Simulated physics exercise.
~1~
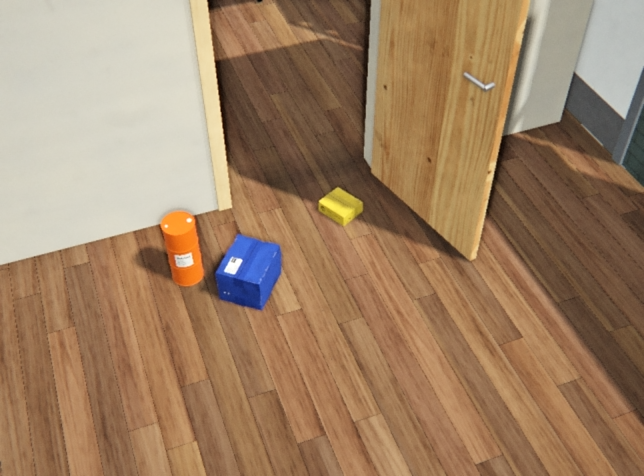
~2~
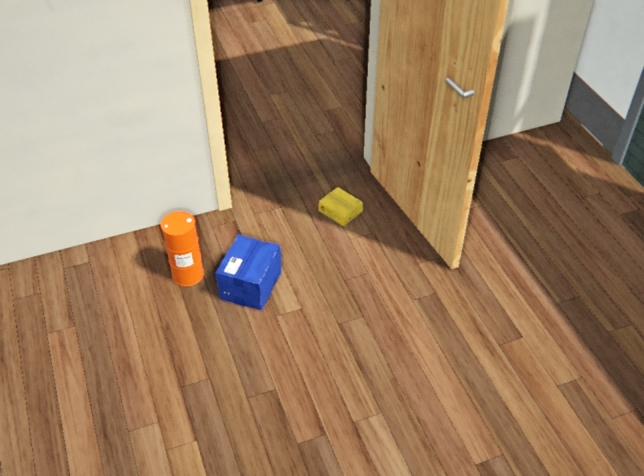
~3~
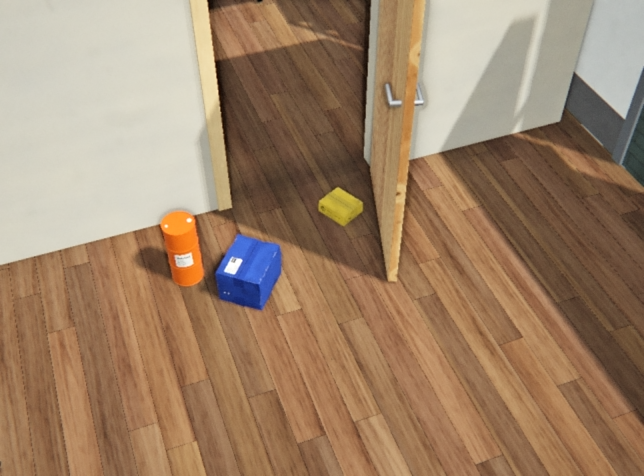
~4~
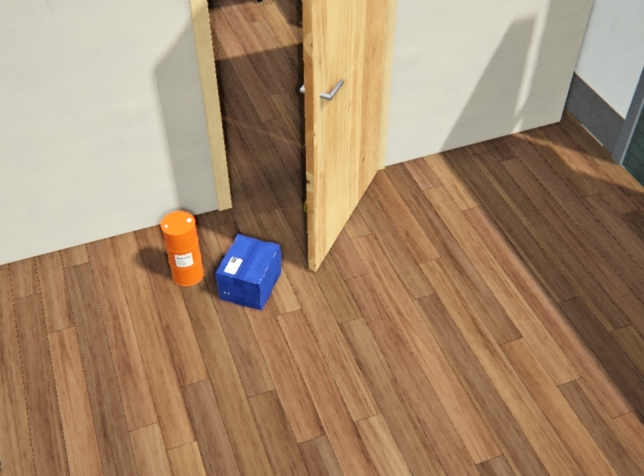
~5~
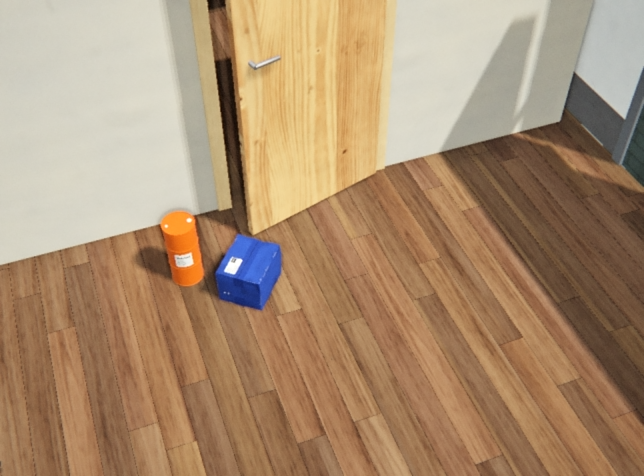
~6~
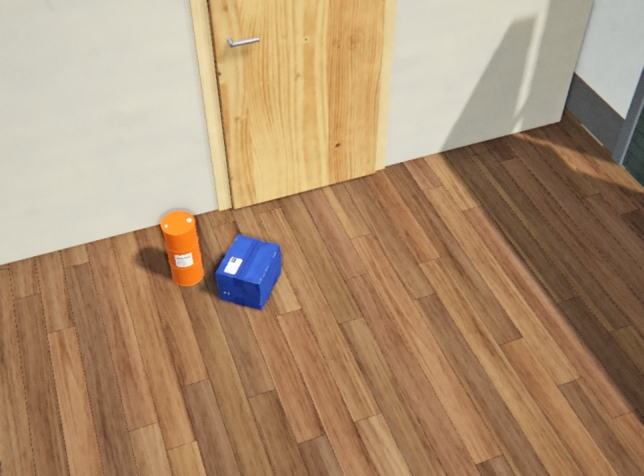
Wooden door swinging fully shut across a yellow box, hiding it from view, while an orange canister and blue parcel stay put.
